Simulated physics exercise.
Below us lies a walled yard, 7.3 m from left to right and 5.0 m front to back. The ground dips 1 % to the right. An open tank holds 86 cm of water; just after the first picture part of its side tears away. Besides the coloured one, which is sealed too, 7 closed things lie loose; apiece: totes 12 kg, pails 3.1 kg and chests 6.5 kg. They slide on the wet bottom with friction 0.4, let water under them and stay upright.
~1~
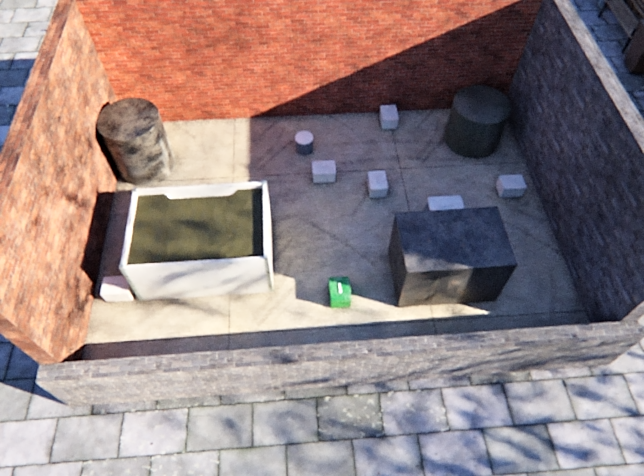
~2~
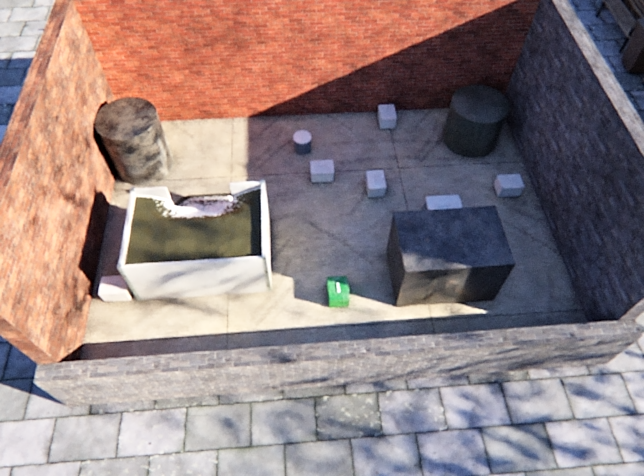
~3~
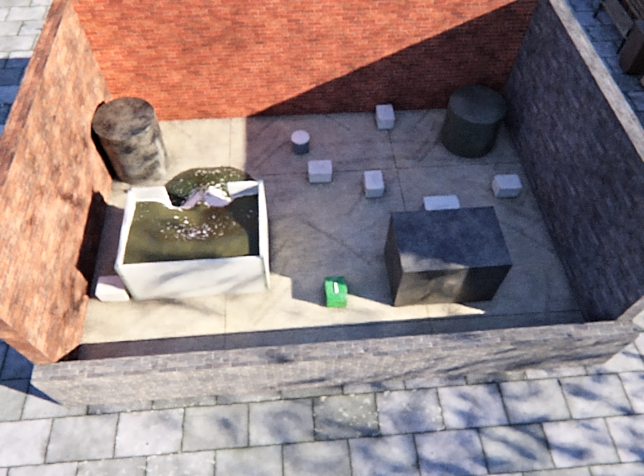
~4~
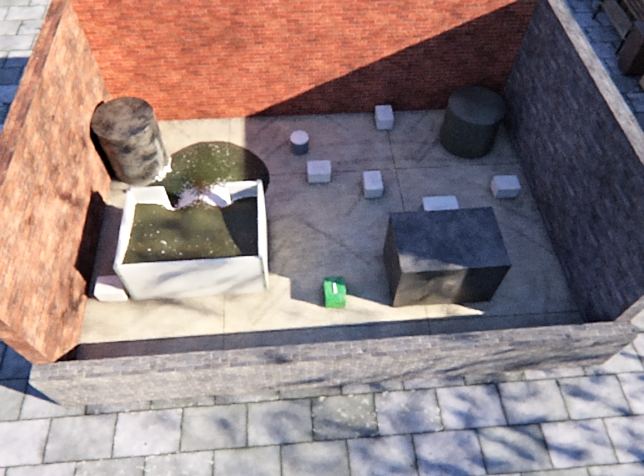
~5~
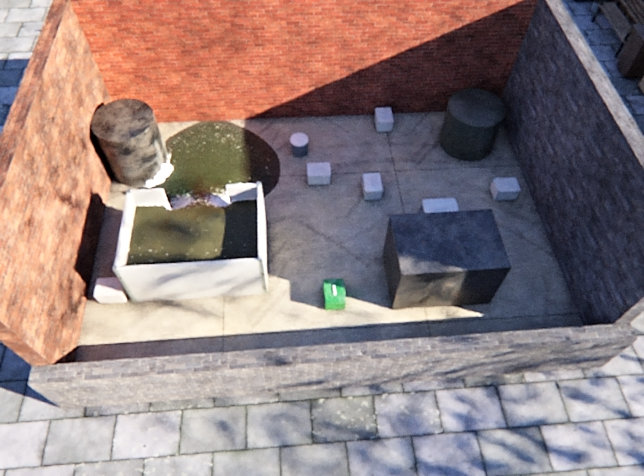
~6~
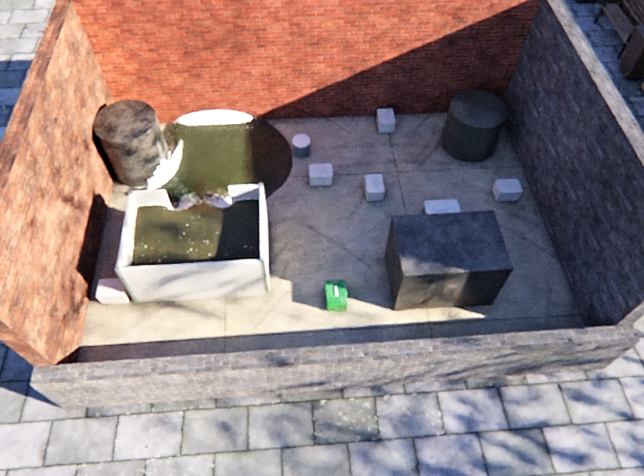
Murky water poured through a gap torn in the back of a white tank and spread in a widening round pool toward the brick wall, while the green box and pale blocks stayed put.
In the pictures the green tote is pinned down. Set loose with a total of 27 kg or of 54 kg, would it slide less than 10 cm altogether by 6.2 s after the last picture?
Verdict: The smaller load will do.
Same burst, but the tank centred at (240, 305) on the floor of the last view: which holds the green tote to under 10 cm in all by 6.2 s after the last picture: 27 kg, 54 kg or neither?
In that case the lower weight is enough.
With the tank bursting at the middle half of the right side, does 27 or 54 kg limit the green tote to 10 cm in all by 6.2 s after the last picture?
Then only the higher weight holds it.
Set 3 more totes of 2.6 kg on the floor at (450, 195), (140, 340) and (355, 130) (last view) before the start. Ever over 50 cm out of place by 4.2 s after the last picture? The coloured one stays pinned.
In turn: Over, less, over.
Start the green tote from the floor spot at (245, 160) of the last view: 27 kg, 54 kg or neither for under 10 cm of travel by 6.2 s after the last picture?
Only the larger holds.
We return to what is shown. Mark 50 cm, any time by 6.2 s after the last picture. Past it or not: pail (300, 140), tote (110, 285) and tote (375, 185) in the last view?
In that order: More, less, under.
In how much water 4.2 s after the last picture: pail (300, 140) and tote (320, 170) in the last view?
Roughly 12 and 4 cm.
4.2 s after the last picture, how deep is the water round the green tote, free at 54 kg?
Roughly 0 cm.
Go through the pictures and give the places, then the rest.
In the first frame, the green tote at (340, 289) rests on the ground; water covers 2.5 m2; 0 of 8 have shifted.
In the second frame, the green tote at (338, 288), on the bottom; water covers 3.2 m2; 0 of 8 have shifted.
In the third frame, the green tote at (336, 288) rests on the ground; 4.2 m2 under water; 0 of 8 have shifted.
In the fourth frame, the green tote at (335, 289) rests on the ground; 5.4 m2 under water; 0 of 8 have shifted.
In the fifth frame, the green tote at (334, 291), on the bottom; 6.6 m2 under water; 0 of 8 have shifted.
In the sixth frame, the green tote at (336, 292), on the bottom; 7.5 m2 under water; 0 of 8 have shifted.
Then, 0.6 s after the last picture the green tote would be 0 cm from its start with 27 kg and 0 cm from its start with 54 kg; 0 cm of water round it then.
Then, 2.3 s after the last picture the green tote would be 0 cm from its start with 27 kg and 0 cm from its start with 54 kg; 0 cm of water round it then.
Then, 4.2 s after the last picture the green tote would be 0 cm from its start with 27 kg and 0 cm from its start with 54 kg; 0 cm of water round it then.
Then, 6.2 s after the last picture the green tote would be 0 cm from its start with 27 kg and 0 cm from its start with 54 kg; 1 cm of water round it then.
